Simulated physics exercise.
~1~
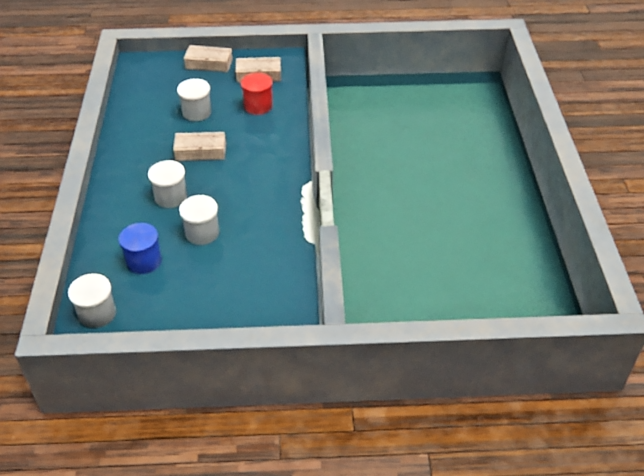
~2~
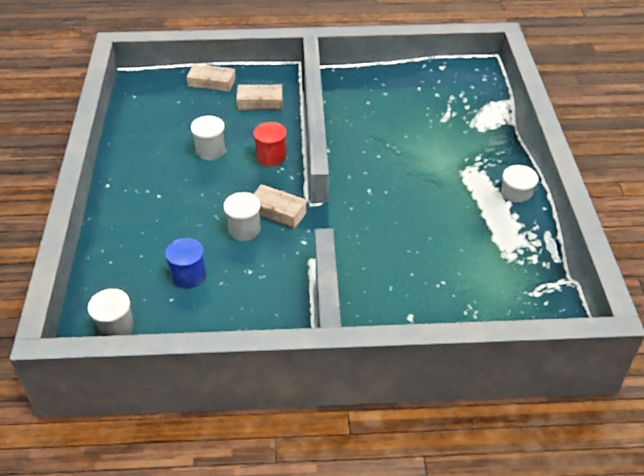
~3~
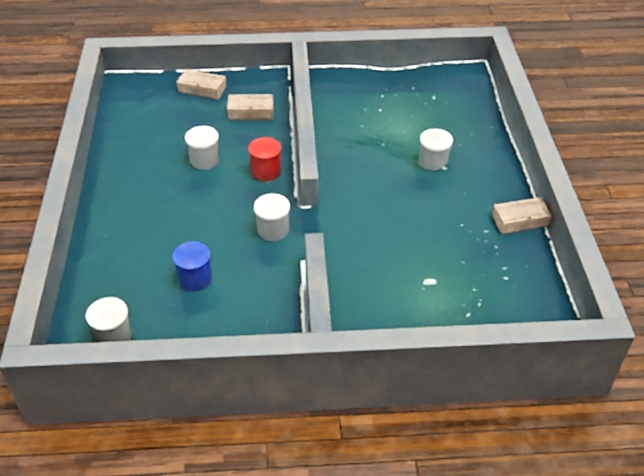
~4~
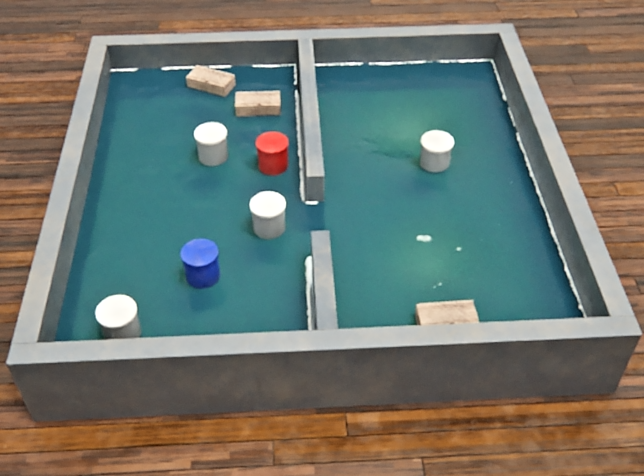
To begin with, white, red and blue pails and wooden blocks stand in the left basin, while the right side looks nearly empty and white foam shows at the gap in the divider. Water rushes through, churning the right basin, and a white pail is carried across to the far right. The remaining pieces drift slightly, with one block nearing the opening. That block then passes through to the right wall as the white pail floats back leftward. Finally the water calms, the block rests by the near wall, and the red and blue pails remain left of the divider.
